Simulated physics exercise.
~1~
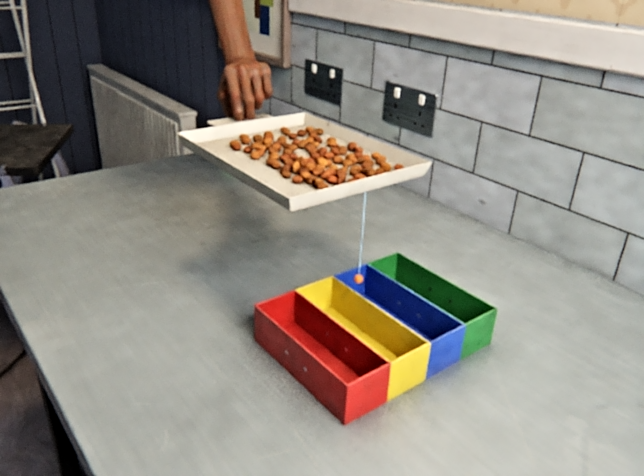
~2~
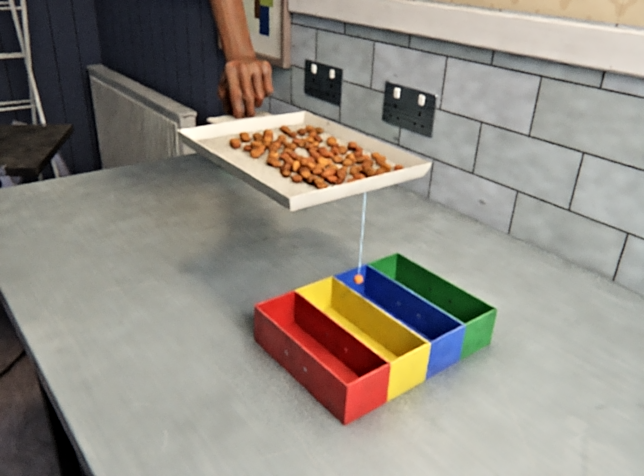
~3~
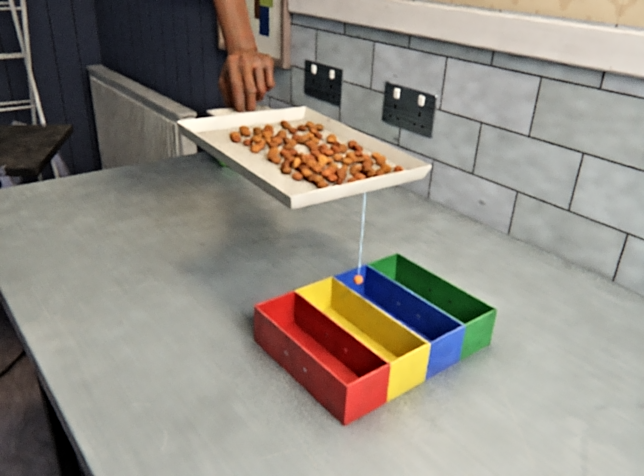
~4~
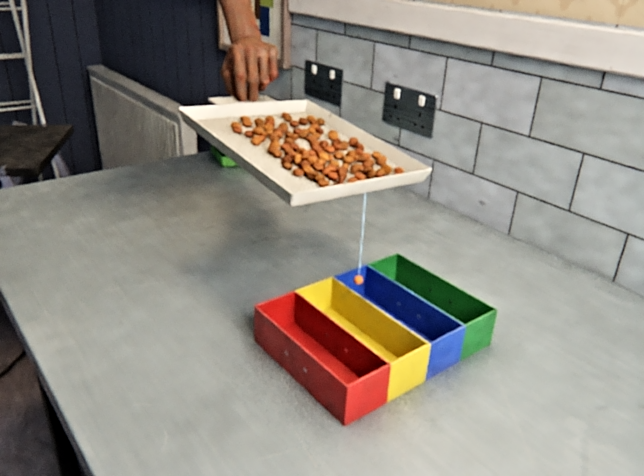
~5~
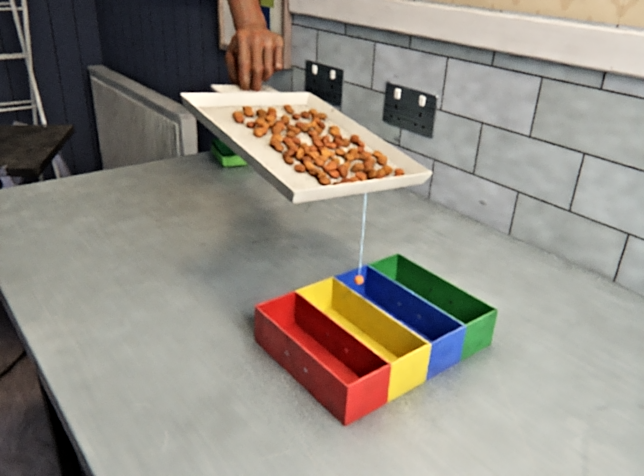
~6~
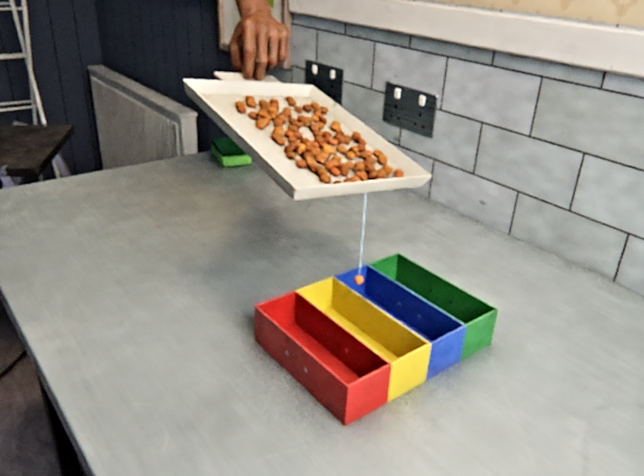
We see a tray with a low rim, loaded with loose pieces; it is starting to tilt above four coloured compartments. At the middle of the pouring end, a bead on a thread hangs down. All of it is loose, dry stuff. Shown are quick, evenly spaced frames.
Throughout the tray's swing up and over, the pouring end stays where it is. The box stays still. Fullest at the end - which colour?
Green cell.
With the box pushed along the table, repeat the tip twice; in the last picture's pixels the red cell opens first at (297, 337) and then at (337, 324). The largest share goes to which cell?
Try 1 - green; try 2 - green.
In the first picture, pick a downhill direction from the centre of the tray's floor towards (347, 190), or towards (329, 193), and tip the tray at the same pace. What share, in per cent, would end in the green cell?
Roughly 10 percent first and 0 percent second.
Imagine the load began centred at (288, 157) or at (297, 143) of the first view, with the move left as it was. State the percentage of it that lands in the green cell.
Roughly 80 and 70 percent, in that order.
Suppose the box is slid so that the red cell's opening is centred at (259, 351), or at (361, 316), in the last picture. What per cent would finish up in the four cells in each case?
First case: Some 0 %; second case: Some 100 %.
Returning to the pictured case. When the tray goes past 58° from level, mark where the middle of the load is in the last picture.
Somewhere near pixel (391, 164).
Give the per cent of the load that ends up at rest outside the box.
Result: Near 10 % of the load.
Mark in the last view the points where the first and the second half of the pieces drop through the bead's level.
First roughly (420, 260), then roughly (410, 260).
Soon, tray tipped steeply; nearly all on the tray; a stray few falling or outside the box.
A while on, tray tipped right over; about a quarter on the tray; about half in the green cell; a small part in the blue cell; about a third falling or outside the box.
Towards the end, tray tipped past a quarter turn; most in the green cell; a small part in the blue cell; a small part falling or outside the box.
Finally, tray tipped past a quarter turn; most in the green cell; a small part in the blue cell; none in the red cell; none in the yellow cell; a small part outside the box.
